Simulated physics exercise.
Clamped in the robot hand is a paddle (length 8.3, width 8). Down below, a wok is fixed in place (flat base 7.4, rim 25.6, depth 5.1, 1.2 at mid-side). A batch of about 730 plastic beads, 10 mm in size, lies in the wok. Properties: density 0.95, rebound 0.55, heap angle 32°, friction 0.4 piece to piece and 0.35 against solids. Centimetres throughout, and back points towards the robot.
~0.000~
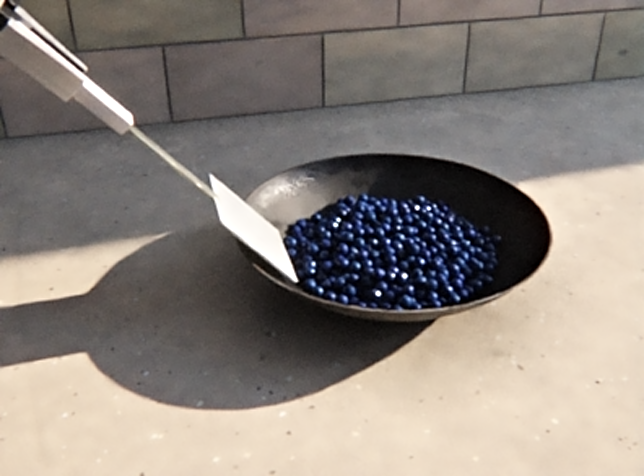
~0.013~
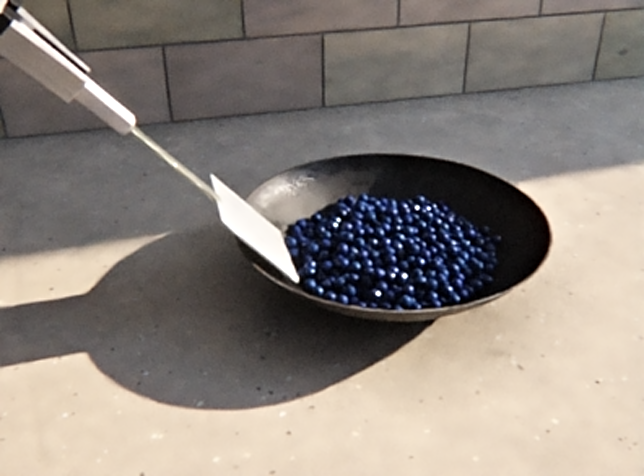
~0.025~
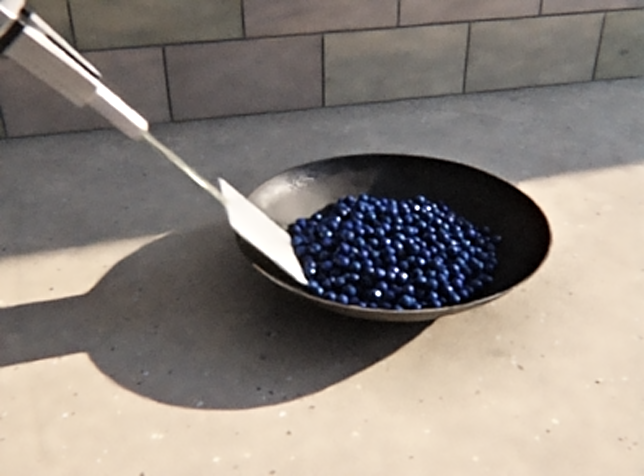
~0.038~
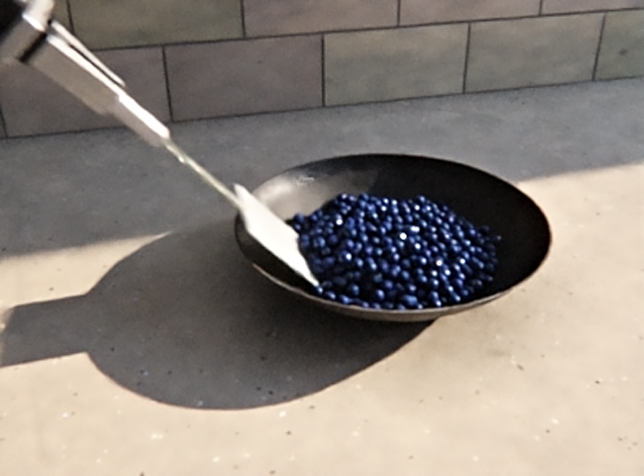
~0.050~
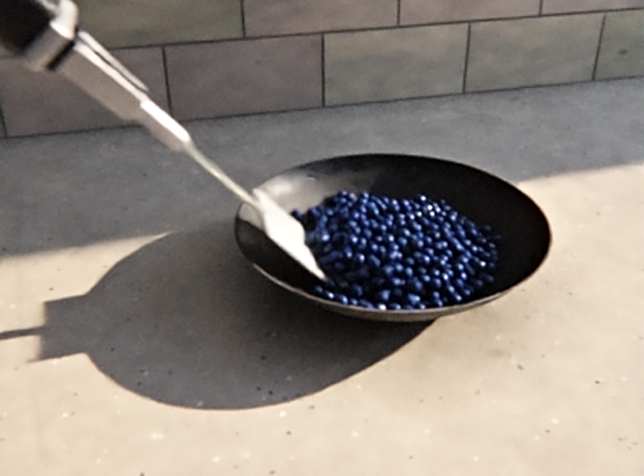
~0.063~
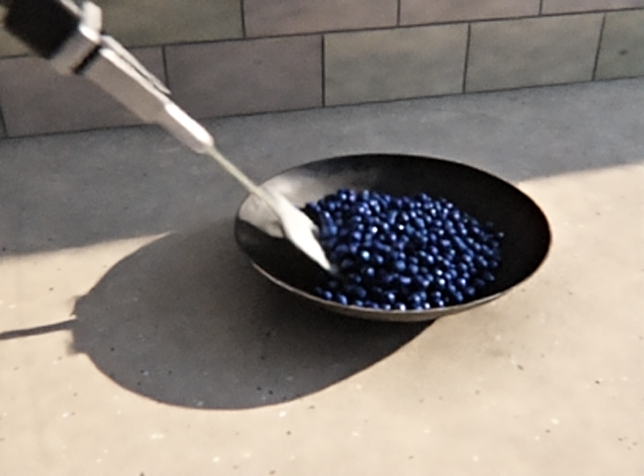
The footage shows a robot arm holding a pale paddle at the left side of a dark wok of shiny blue beads; after barely moving, the paddle slides a short way rightward into the pile, nudging the nearest beads.
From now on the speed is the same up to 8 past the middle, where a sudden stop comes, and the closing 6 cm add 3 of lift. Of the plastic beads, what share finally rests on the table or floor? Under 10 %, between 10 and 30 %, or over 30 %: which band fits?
The band that fits is over 30 %.
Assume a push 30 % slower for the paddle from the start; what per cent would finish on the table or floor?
About 35 %.
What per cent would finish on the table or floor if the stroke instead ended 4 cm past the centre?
20 %, roughly.
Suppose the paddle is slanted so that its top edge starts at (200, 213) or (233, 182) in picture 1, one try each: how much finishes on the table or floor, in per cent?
First try around 40 percent, second around 40 percent.
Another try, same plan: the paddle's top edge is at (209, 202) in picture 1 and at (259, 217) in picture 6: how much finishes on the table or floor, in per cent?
I'd put it at roughly 35 per cent.
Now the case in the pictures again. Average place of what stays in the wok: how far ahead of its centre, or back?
It sits near 3.0 centimetres ahead of centre.
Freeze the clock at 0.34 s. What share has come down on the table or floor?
Some 15 per cent of the load.
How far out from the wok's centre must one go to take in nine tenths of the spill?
I'd put it at about 80 centimetres.
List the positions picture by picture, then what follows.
The first picture shows paddle top edge at (214, 197), sloping 49°; upper third of the load around (390, 240), from x 290 to 495, top at y 200; 733 in the wok.
The second picture shows paddle top edge at (215, 197), sloping 49°; upper third of the load around (390, 240), from x 290 to 495, top at y 200.
The third picture shows paddle top edge at (225, 201), sloping 49°; upper third of the load around (391, 240), from x 290 to 495, top at y 200.
The fourth picture shows paddle top edge at (243, 207), sloping 49°; upper third of the load around (387, 239), from x 295 to 495, top at y 200.
The fifth picture shows paddle top edge at (262, 211), sloping 49°; upper third of the load around (388, 237), from x 295 to 495, top at y 195.
The sixth picture shows paddle top edge at (281, 213), sloping 49°; upper third of the load around (391, 234), from x 295 to 500, top at y 195; 733 in the wok.
By 0.09 s, sloping 49°, highest piece 7 above the table; 733 in the wok.
By 0.12 s, sloping 49°, highest piece 8 above the table; 731 in the wok, 2 on the blade or in flight.
By 0.34 s, sloping 49°, highest piece 13 above the table; 450 in the wok, 121 on the table or floor, 162 on the blade or in flight.
By 1.39 s, sloping 49°, highest piece 6 above the table; 450 in the wok, 283 on the table or floor.
Final count, 450 in the wok, 283 on the table or floor. That is 39 % on the table or floor.
